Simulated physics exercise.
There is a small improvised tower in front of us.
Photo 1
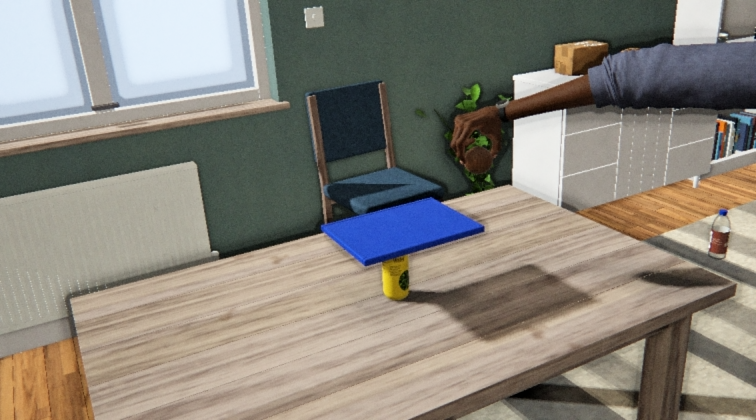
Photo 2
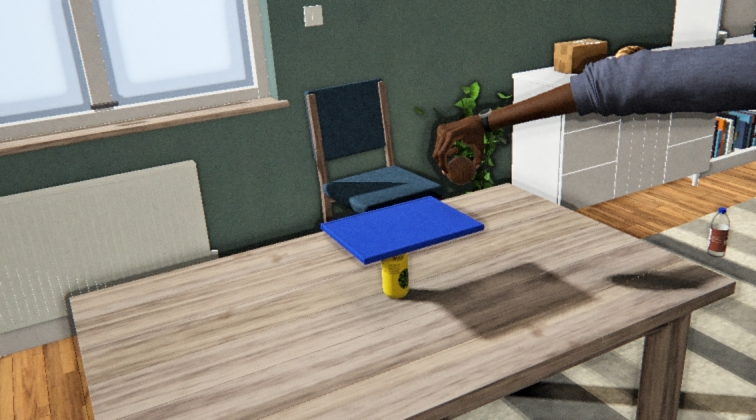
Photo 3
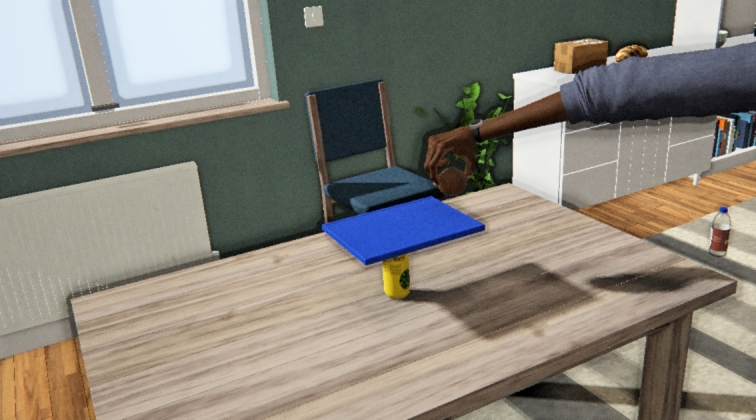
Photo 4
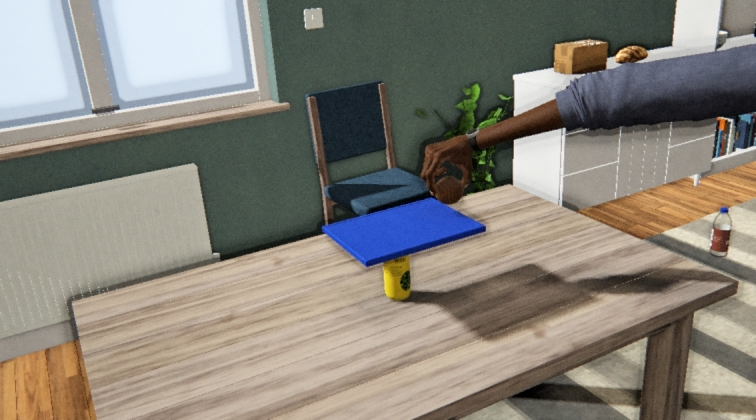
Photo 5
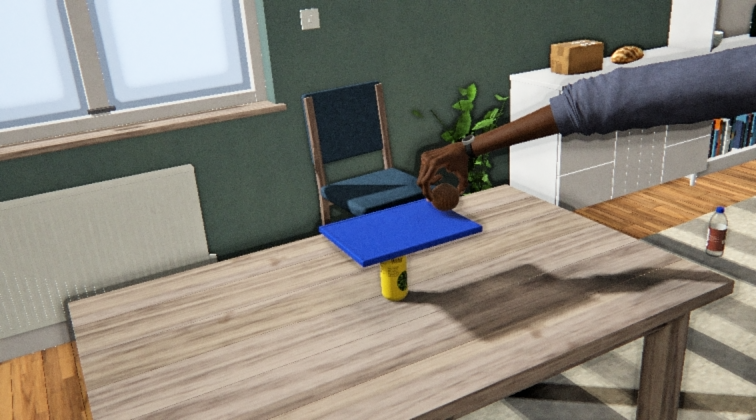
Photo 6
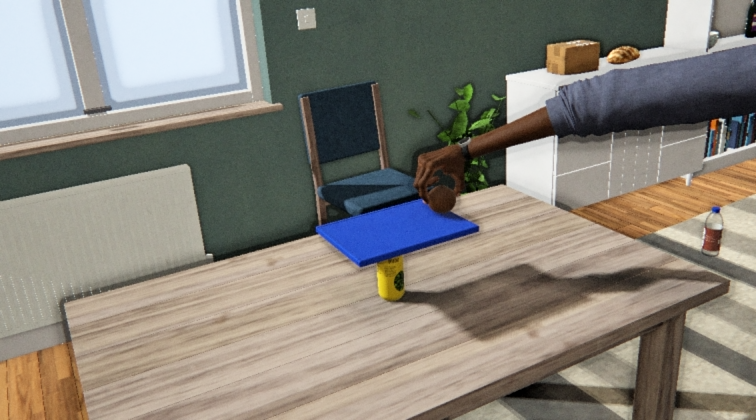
A hand lowering a round brown onion onto the right side of a blue lid balanced on a yellow can, still gripping it.
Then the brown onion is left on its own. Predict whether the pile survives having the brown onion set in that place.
Prediction: The pile does not survive and comes down.
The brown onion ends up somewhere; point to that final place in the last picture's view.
Roughly pixel (460, 261) in the last picture.
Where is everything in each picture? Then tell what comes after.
In the first picture, still above its spot; brown onion (478, 160); blue lid (402, 228).
In the second picture, still above its spot; brown onion (461, 170); blue lid (401, 227).
In the third picture, still above its spot; brown onion (452, 181); blue lid (402, 227).
In the fourth picture, still above its spot; brown onion (449, 190); blue lid (403, 229).
In the fifth picture, set down, still held; brown onion (445, 197); blue lid (400, 229).
In the sixth picture, set down, still held; brown onion (441, 199); blue lid (396, 229).
Then, 0.40 s after the last picture, brown onion now fallen; blue lid tipped 62° from how it was.
Then, 0.70 s after the last picture, blue lid and yellow can now fallen.
At rest, fallen, brown onion, blue lid and yellow can. Seen from the same camera at the end, brown onion near (460, 261). The stack loses its balance.
